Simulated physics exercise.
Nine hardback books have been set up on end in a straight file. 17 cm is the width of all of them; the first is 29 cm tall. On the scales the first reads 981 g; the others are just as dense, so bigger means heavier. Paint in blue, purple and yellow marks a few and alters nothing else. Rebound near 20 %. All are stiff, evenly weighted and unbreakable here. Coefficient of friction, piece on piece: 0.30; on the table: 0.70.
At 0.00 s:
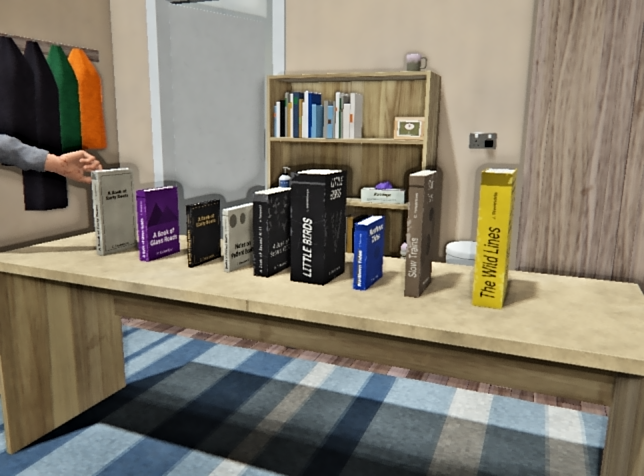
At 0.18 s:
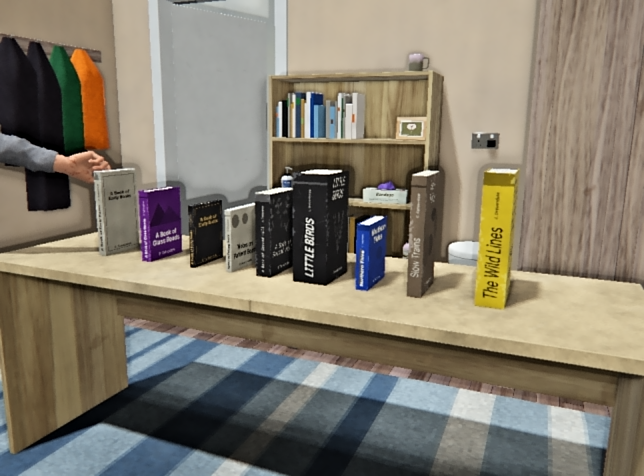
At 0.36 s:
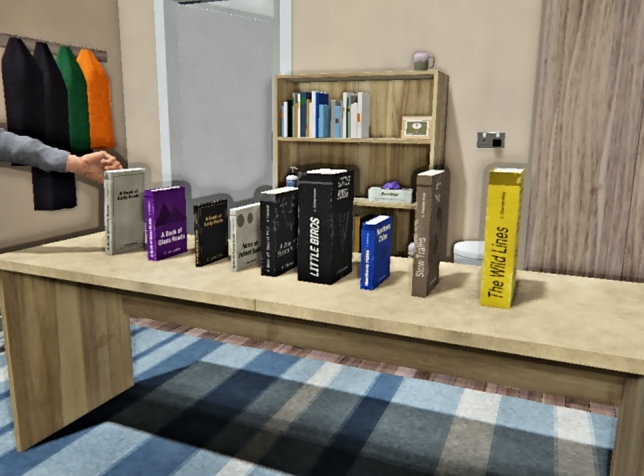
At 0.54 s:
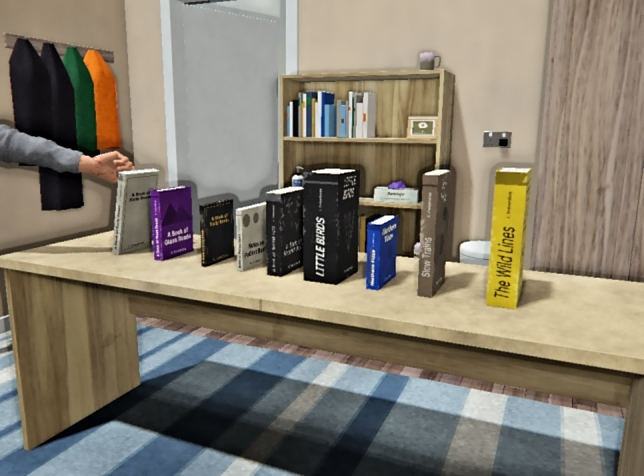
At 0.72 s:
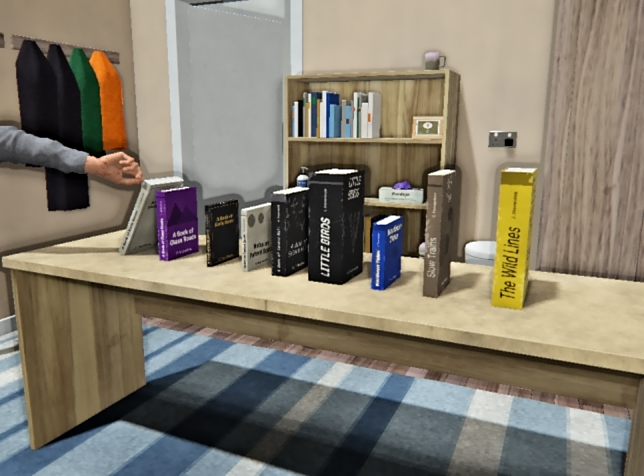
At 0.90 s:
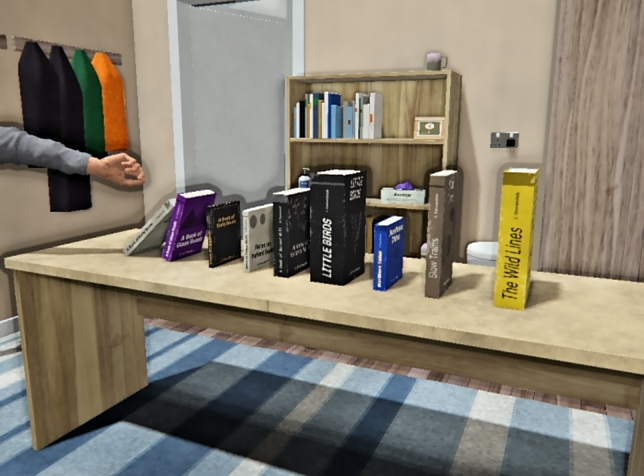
In an office, a hand pushing the leftmost book in a spaced row on a table, tilting it against a leaning purple book.
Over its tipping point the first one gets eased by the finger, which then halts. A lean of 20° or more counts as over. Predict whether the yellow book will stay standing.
Prediction: It will.
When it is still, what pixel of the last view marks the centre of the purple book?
Check around (212, 249) in the last image.
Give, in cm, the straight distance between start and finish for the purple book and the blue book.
Displacement in cm - purple: 20; blue: 0.
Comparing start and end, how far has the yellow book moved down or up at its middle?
Its middle ends around 0 cm lower.
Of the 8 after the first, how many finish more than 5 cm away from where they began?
The number is 3.
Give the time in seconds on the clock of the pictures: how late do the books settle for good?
At roughly 1.5 seconds.
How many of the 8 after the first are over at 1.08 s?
Number at that point: 3 in total.
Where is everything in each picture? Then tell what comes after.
In the first frame (we follow the side turned to the camera; the camera pans a little), finger 40 mm from the first book; yellow book (492, 242); purple book (163, 223); blue book (375, 252); no other piece has moved.
The second frame shows finger 11 mm from the first book; yellow book (494, 242).
The third frame shows finger pushing; yellow book (500, 241); no other piece has moved.
The fourth frame shows finger pushing; yellow book (506, 241); no other piece has moved.
The fifth frame shows finger (138, 177) stopped; yellow book (512, 242); no other piece has moved.
The sixth frame shows finger (140, 178) stopped; yellow book (514, 242); purple book (194, 227) tipped 20°; blue book (395, 253); one has shifted.
Around 1.00 s, 1 of the 8 other books over; yellow book unmoved; purple book tipped 50°.
Around 1.08 s, 3 of the 8 other books over; yellow book unmoved; purple book tipped 74°.
Finally (1.8 s), 3 of the 8 other books over; yellow book unmoved; purple book lying flat; blue book unmoved. Five left standing. Seen by the last camera, middles, yellow book near (517, 236), purple book near (212, 249).
